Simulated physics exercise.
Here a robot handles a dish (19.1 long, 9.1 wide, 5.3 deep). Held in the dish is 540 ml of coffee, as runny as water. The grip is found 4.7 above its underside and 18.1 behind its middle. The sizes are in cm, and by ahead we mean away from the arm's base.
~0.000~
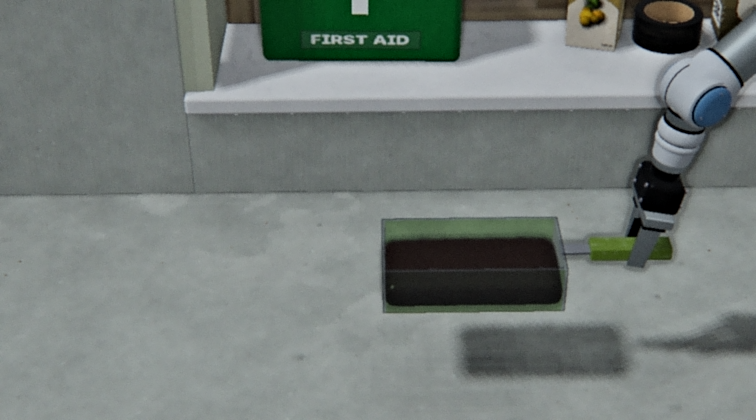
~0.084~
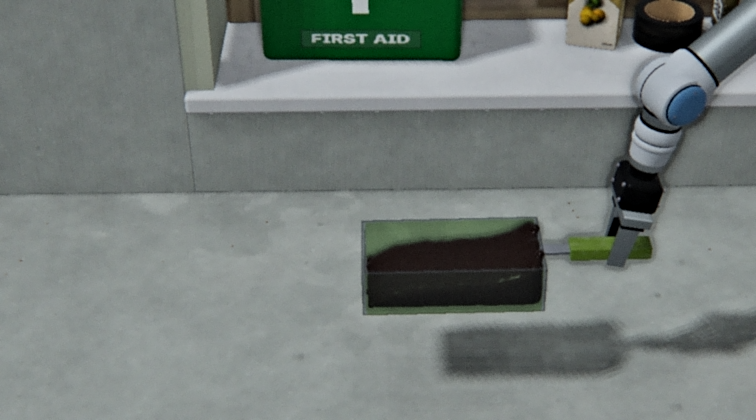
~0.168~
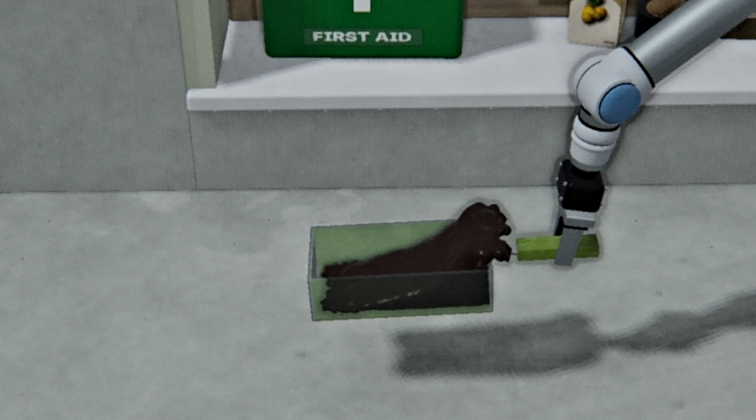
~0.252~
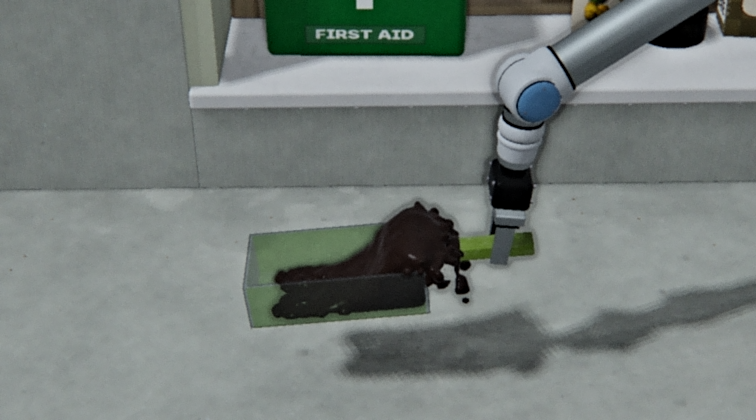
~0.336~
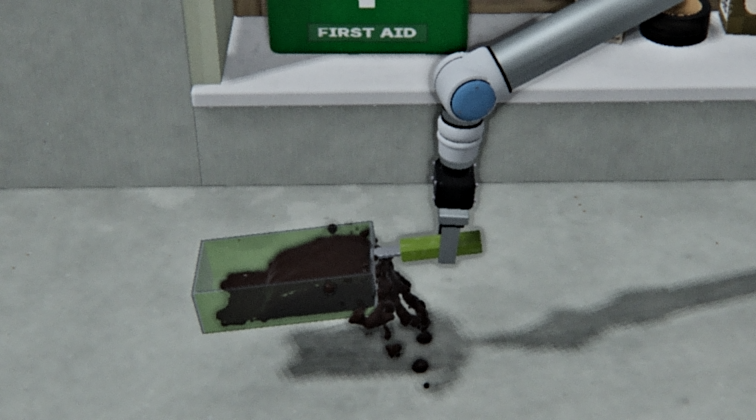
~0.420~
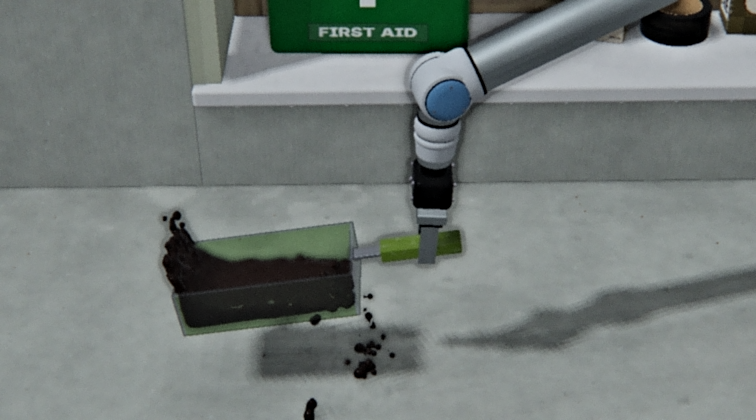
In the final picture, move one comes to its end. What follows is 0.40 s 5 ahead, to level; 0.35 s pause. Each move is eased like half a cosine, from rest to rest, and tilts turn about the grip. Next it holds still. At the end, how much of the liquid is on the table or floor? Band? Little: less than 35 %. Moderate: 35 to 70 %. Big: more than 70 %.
Moderate.
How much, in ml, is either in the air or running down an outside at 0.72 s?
It comes to close to 140 ml.
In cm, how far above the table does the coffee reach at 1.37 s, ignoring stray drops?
It gets up to close to 17 centimetres, I'd say.
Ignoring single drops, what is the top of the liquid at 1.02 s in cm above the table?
Some 18 cm.
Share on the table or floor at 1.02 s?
Looks like about 40 per cent by then.
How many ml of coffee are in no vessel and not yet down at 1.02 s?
Estimate: About 5 ml.
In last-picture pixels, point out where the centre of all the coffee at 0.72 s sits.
Roughly at (167, 273).
After 0.72 s, tilted 1° forward, liquid up to 71 above the table; 310 ml in the dish, 95 ml on the table or floor, 135 ml in the air or running down outside.
After 1.02 s, level, liquid up to 31 above the table; 305 ml in the dish, 225 ml on the table or floor, 5 ml in the air or running down outside.
After 1.37 s, level, liquid up to 17 above the table; 305 ml in the dish, 230 ml on the table or floor.
After 2.17 s, level, liquid up to 16 above the table; 305 ml in the dish, 230 ml on the table or floor.
At rest, 305 ml in the dish, 230 ml on the table or floor. That is 43 % on the table or floor.
